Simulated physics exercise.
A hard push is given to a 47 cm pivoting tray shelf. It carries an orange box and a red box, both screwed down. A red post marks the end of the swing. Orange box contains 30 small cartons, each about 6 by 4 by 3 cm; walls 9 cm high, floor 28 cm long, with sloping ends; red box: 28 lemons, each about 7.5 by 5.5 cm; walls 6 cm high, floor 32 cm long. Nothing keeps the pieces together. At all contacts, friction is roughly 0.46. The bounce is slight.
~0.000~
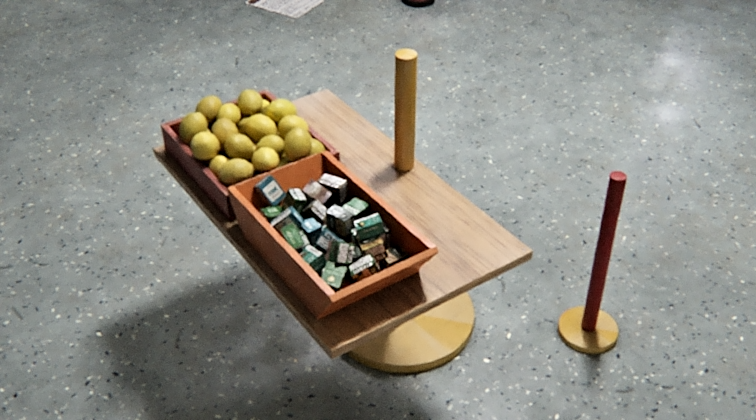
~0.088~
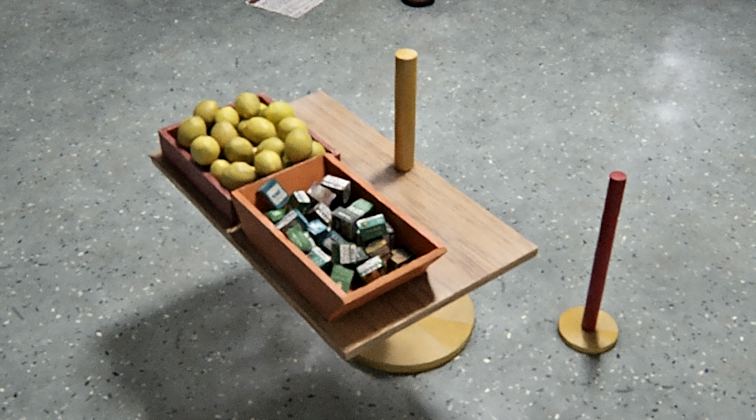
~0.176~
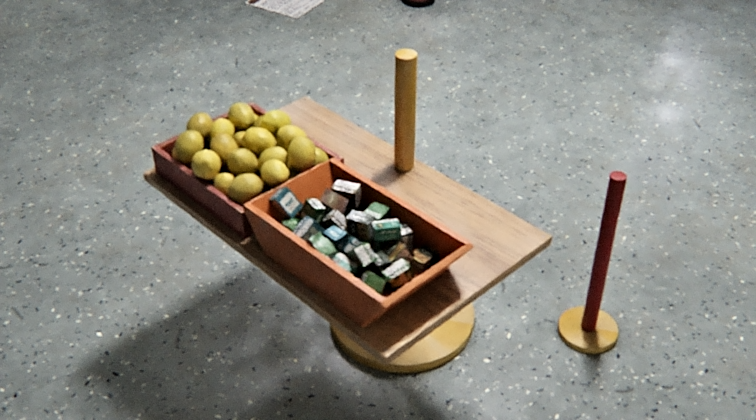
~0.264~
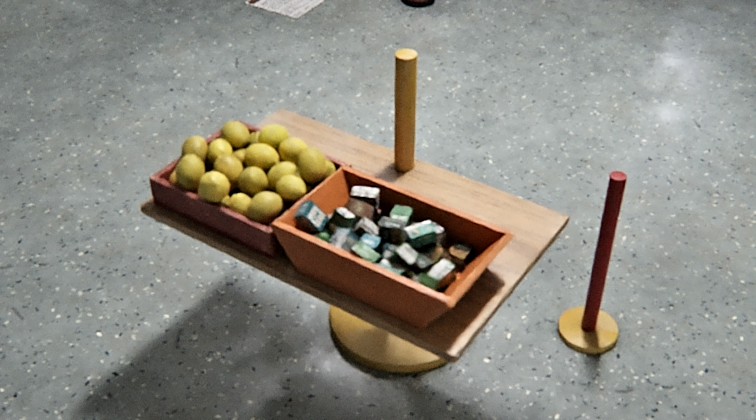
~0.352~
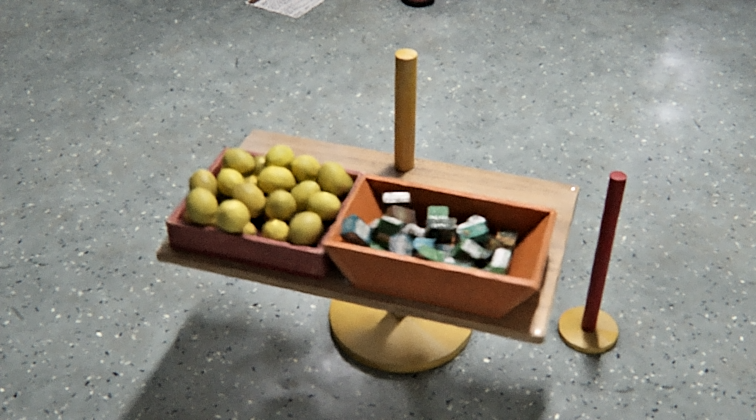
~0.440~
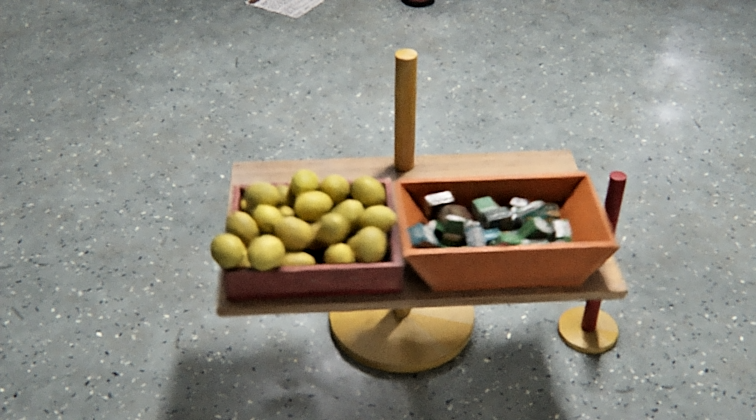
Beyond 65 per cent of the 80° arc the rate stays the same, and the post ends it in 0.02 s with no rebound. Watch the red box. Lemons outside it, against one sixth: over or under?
Over.
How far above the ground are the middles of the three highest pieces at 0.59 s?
Roughly 64 centimetres.
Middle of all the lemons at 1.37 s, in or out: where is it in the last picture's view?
(397, 262).
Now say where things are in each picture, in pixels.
In the first picture (we follow the rim corner now nearest the camera), red box (its farthest corner) at (267, 92); orange box at (332, 294); swung 0°; nothing out yet.
Red box at (263, 95); orange box at (344, 296); swung 2°, in the second picture.
Red box at (252, 105); orange box at (383, 301); swung 9°, in the third picture.
Red box at (238, 122); orange box at (448, 300); swung 21°, in the fourth picture.
Red box at (230, 149); orange box at (533, 284); swung 38°, in the fifth picture.
Red box at (240, 186); orange box at (614, 243); swung 59°; nothing out yet, in the sixth picture.
After 0.51 s, it reaches the stop.
After 0.59 s, 0 of 30 out of the orange box and 3 of 28 out of the red box.
After 0.71 s, 1 of 30 out of the orange box and 6 of 28 out of the red box.
After 0.93 s, 2 of 30 out of the orange box and 7 of 28 out of the red box.
When it is over (at 1.37 s), 2 of 30 out of the orange box and 7 of 28 out of the red box. Asked share, 7 of 28, 25 per cent.
